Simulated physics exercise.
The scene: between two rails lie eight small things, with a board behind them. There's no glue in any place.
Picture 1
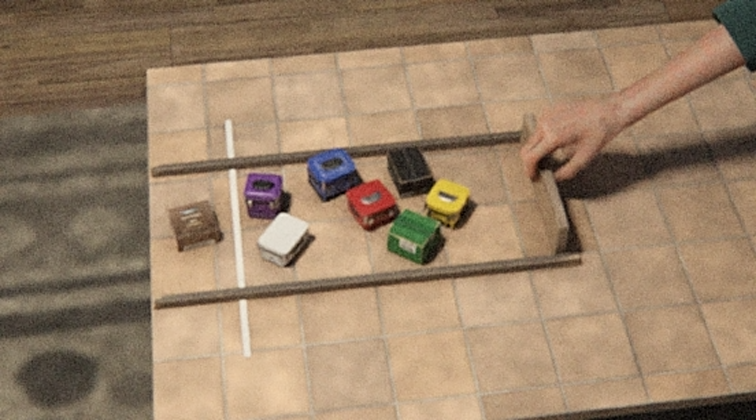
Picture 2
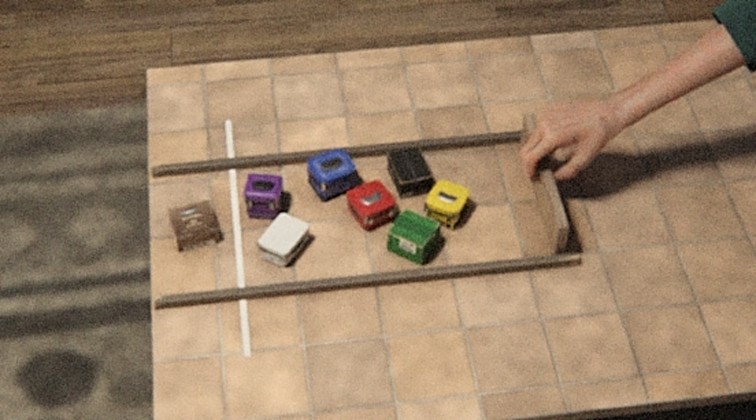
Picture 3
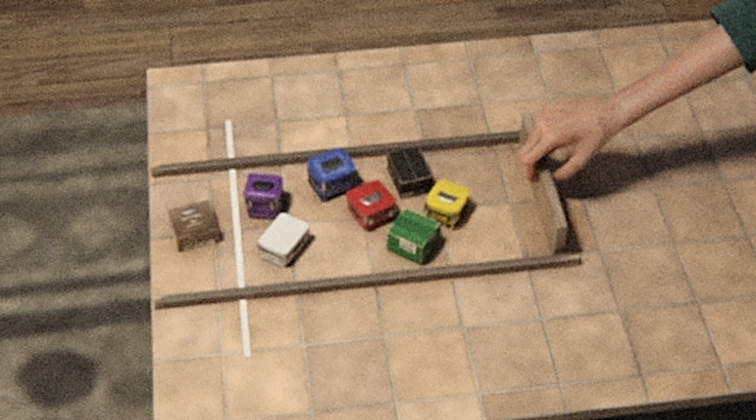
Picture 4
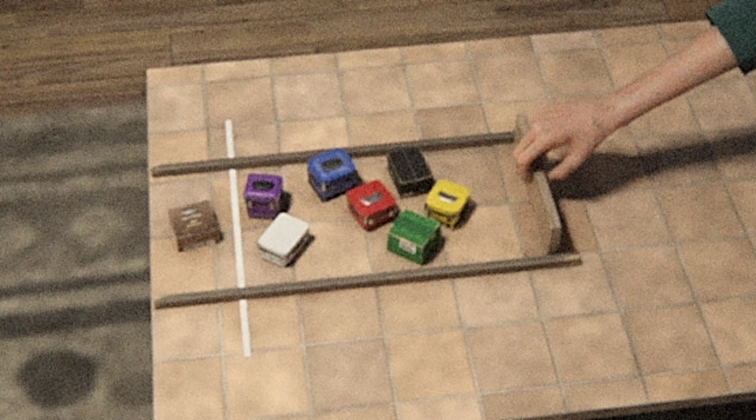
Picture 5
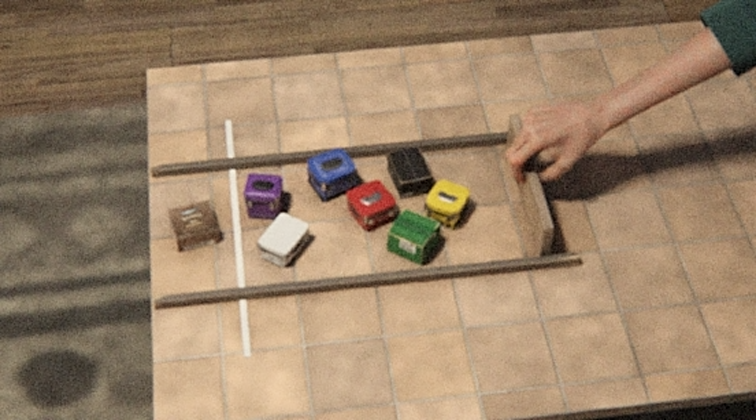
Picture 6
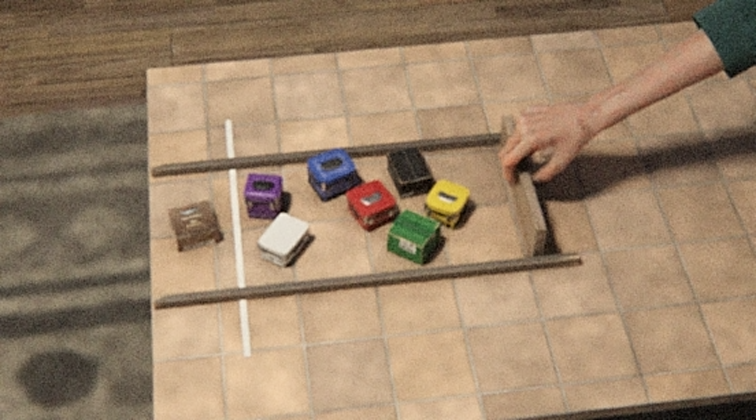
On a tan tiled tabletop seen from above at an angle, with wood flooring and a grey rug beyond it, two rails run left to right. Between them sit small brown, purple, white, blue, red, black, green and yellow box-like things, with a white strip crossing near the left. A hand at the right slides an upright board slightly leftward, while the things and camera stay still.
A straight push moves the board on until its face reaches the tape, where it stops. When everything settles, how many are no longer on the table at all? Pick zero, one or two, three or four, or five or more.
One or two are off the table.
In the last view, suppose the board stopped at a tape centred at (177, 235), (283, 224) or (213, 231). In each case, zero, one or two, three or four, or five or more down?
Results per position - five or over / not one / just one or two.
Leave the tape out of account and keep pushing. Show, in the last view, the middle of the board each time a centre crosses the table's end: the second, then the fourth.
(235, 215), then (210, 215).
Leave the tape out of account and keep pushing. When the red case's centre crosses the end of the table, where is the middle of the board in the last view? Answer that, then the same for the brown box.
For the red case, about (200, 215); for the brown box, about (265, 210).
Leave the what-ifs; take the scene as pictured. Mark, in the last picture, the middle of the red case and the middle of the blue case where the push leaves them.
The first sits around (189, 216), while the other sits around (179, 181).
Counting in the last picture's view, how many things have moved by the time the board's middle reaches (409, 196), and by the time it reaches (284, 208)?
Tally: 4; 8.
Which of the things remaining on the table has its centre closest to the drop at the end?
Nearest at the end: The purple case.
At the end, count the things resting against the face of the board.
All in all, 3.
Early on, none off yet; brown box at rest near (194, 226); purple case at rest near (264, 196); white case at rest near (284, 241).
Finally, the number that fall off is one or two; lost, brown box.
